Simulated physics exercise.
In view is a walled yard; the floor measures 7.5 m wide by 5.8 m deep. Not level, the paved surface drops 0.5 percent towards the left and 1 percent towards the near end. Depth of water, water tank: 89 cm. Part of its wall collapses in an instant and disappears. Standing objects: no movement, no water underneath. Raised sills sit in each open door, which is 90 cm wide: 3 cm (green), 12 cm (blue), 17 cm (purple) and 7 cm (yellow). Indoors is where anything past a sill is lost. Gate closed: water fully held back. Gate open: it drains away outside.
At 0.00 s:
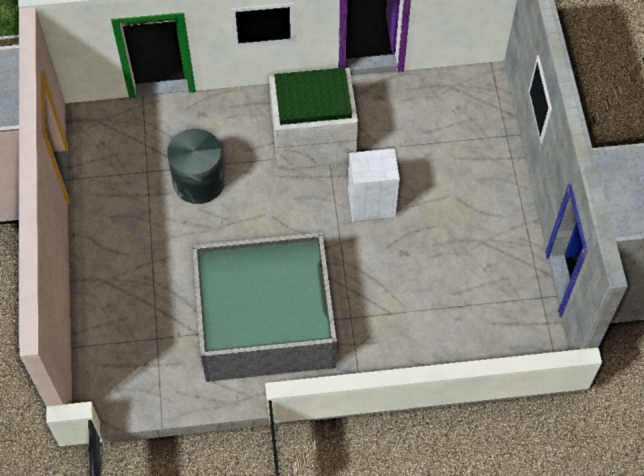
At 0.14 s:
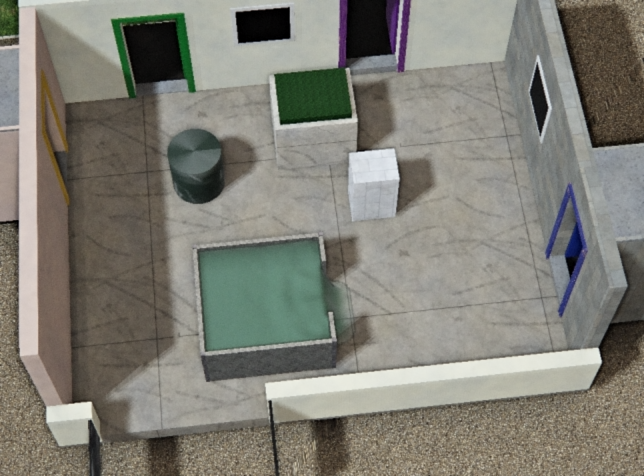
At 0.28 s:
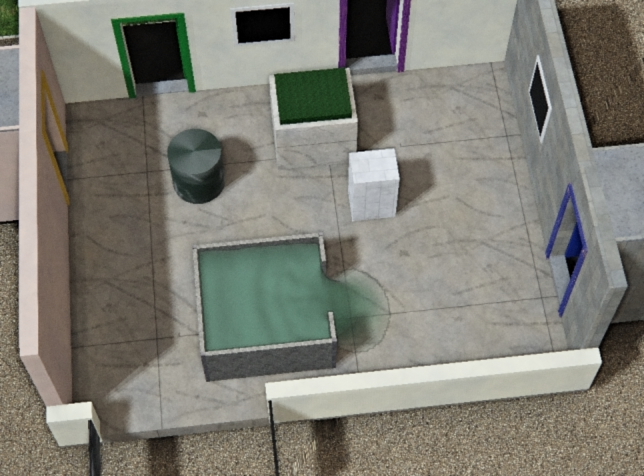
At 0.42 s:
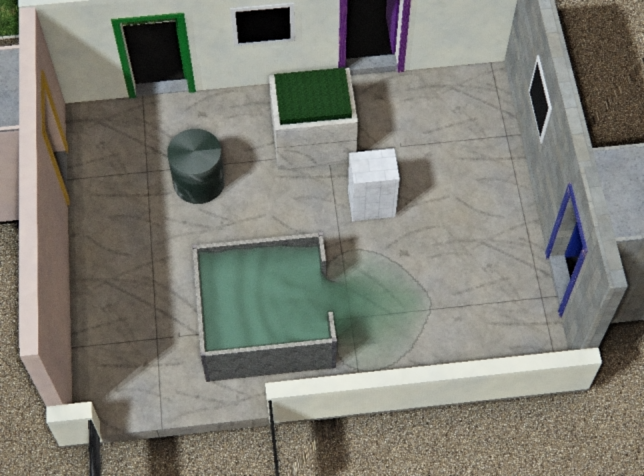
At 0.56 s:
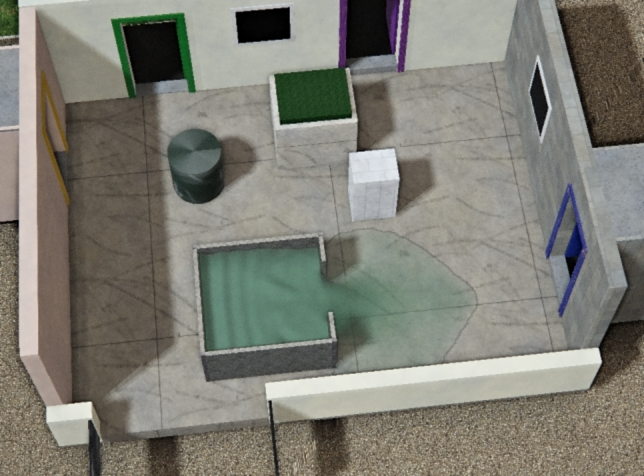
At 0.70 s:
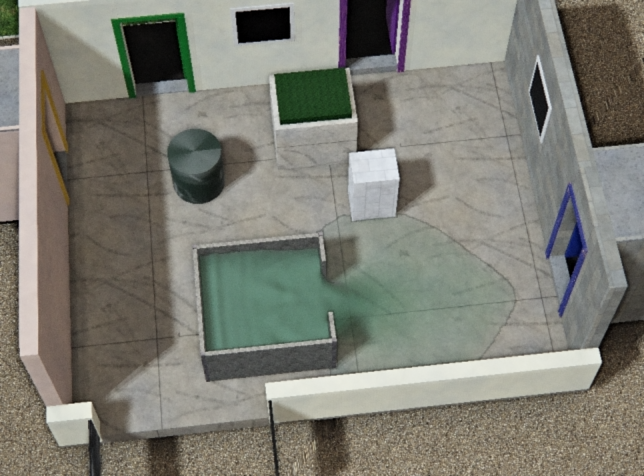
Green water pouring through a gap in the right side of a grey-walled tank and spreading across a paved, walled yard.
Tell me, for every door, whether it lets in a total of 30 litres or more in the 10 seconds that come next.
For every door: The green door does not; the blue door does; the purple door does not; the yellow door does not.
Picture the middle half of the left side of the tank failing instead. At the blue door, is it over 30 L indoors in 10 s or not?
So for blue: No.
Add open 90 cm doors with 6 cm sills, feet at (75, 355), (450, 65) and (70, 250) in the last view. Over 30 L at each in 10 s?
The first one doesn't reach it, the second one exceeds it, and the third one doesn't reach it.
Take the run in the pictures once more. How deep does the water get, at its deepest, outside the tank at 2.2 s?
Depth max: Approx. 42 cm.
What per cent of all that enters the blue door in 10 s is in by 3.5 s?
Roughly 80%.
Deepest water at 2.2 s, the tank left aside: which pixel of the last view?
The spot is near (560, 359) in the last view.
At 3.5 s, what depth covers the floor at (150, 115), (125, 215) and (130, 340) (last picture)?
First spot near 0 cm, second near 0 cm, third near 0 cm.
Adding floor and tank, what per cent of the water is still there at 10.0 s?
About 90 per cent.
After 1.4 s water covers 30 % of the floor and is deepest (50 cm) near (563, 370); green door not reached, blue door 19 cm at the sill, 30 L in, purple door not reached, yellow door not reached.
After 2.2 s water covers 35 % of the floor and is deepest (42 cm) near (560, 359); green door not reached, blue door 33 cm at the sill, 115 L in, purple door not reached, yellow door not reached.
After 3.5 s water covers 40 % of the floor and is deepest (25 cm) near (477, 357); green door not reached, blue door 19 cm at the sill, 184 L in, purple door 4 cm at the sill, 0 L in, yellow door not reached.
After 6.0 s water covers 55 % of the floor and is deepest (17 cm) near (503, 95); green door 4 cm at the sill, 0 L in, blue door 13 cm at the sill, 225 L in, purple door 12 cm at the sill, 0 L in, yellow door not reached.
After 10.0 s water covers 90 % of the floor and is deepest (13 cm) near (529, 215); green door 3 cm at the sill, 2 L in, blue door 8 cm at the sill, 226 L in, purple door 7 cm at the sill, 0 L in, yellow door 7 cm at the sill, 6 L in.
